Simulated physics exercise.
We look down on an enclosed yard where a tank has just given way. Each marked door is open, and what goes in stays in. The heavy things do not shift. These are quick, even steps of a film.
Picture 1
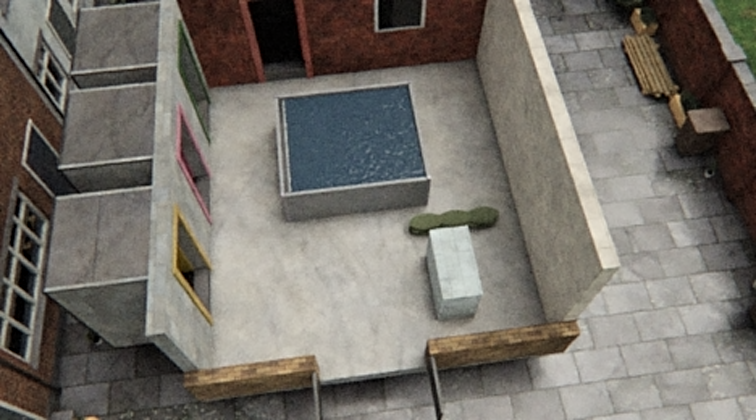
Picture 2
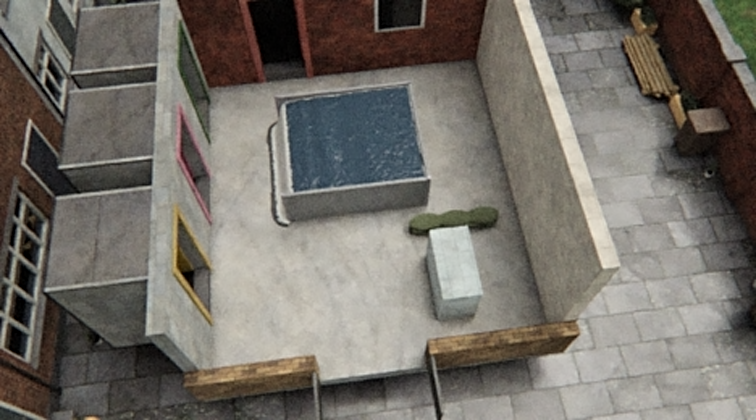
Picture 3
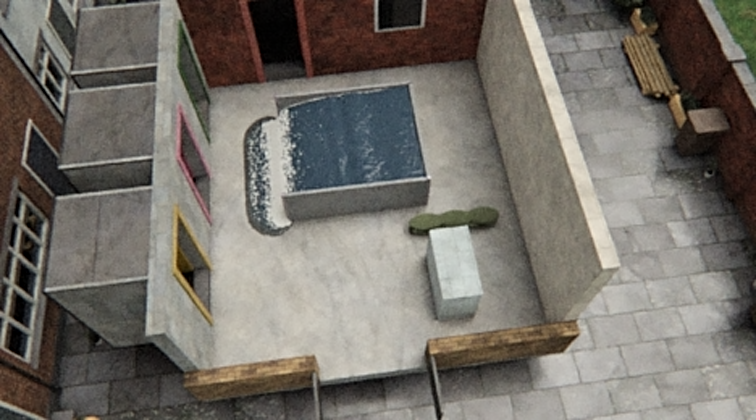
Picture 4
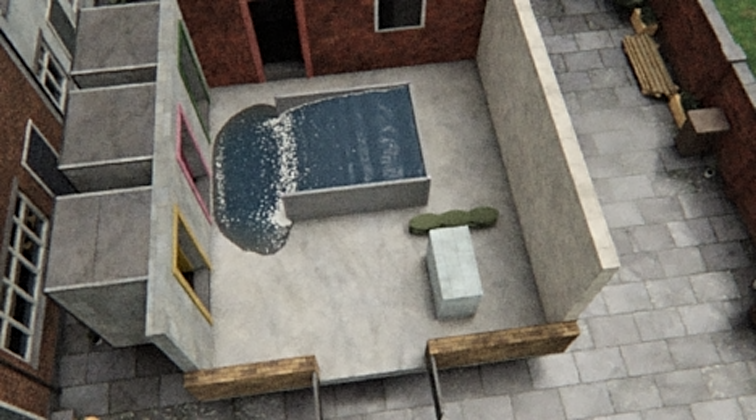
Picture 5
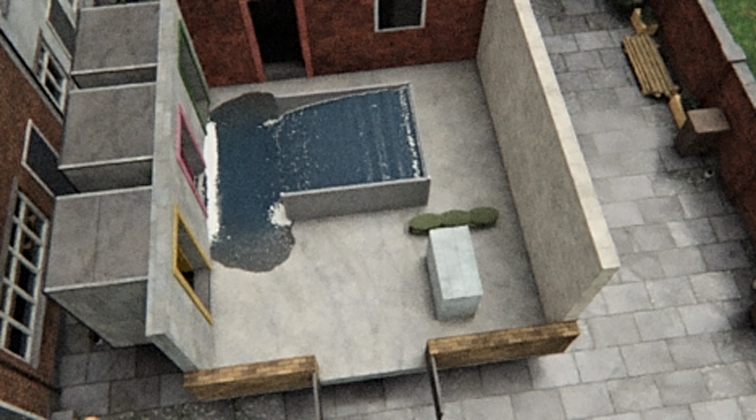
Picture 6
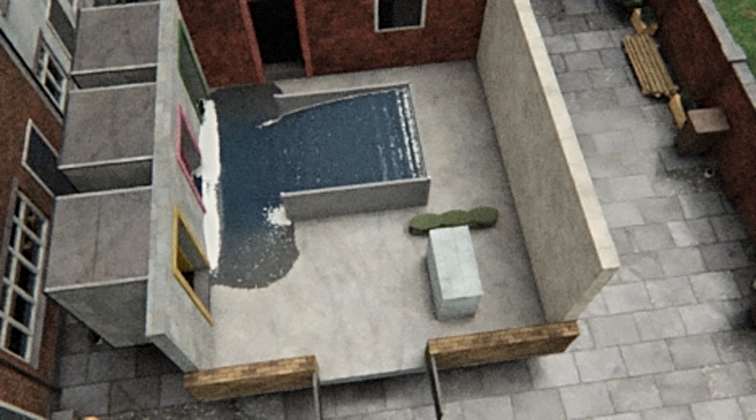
The footage shows a raised tank of water in a walled yard giving way on its left side, water surging out across the pale floor, spreading in a widening dark pool and splashing white against the left wall.
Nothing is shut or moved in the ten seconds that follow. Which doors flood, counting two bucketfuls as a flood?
One by one: The yellow door holds within the limit; the red door holds within the limit; the green door floods; the pink door floods.
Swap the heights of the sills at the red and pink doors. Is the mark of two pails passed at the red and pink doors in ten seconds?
Then: Red lets less in, pink lets more in.
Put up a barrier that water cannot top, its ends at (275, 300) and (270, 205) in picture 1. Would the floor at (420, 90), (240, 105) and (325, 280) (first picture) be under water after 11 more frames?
One after the other: Free of water, wet, covered.
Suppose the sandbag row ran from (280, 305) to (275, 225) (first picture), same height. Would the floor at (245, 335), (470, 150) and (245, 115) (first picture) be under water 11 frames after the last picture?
One after the other: Flooded, dry, wet.
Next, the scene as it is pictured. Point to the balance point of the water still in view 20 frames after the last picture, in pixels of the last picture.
Close to (300, 189).
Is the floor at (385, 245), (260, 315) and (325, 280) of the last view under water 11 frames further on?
One after the other: Clear, under water, free of water.
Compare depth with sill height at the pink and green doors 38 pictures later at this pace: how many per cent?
Roughly 80 per cent, then 60 per cent.
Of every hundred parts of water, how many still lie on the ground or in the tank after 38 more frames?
I make it 74 per cent.
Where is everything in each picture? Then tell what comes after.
In the first picture, the tank at (350, 138) is whole and still.
In the second picture, the front is at (288, 224), out from the gap at (285, 163).
In the third picture, the front is at (263, 121), out from the gap at (286, 164).
In the fourth picture, the front is at (247, 246), out from the gap at (286, 165).
In the fifth picture, water pours out at (286, 165) and has run to (231, 263).
In the sixth picture, water pours out at (286, 165) and has run to (212, 281).
A moment on, water covers 25 % of the floor; the yellow door wet at the sill, nothing in, the red door wet at the sill, nothing in, the green door over two buckets in, the pink door far over two buckets in.
Next, water covers 40 % of the floor; the yellow door wet at the sill, nothing in, the red door wet at the sill, nothing in, the green door far over two buckets in, the pink door far over two buckets in.
Then, water covers 65 % of the floor; the yellow door wet at the sill, nothing in, the red door wet at the sill, nothing in, the green door far over two buckets in, the pink door far over two buckets in.
Later, water covers 95 % of the floor; the yellow door wet at the sill, nothing in, the red door wet at the sill, nothing in, the green door far over two buckets in, the pink door far over two buckets in.
In the end, water covers 95 % of the floor; the yellow door wet at the sill, nothing in, the red door wet at the sill, nothing in, the green door far over two buckets in, the pink door far over two buckets in.
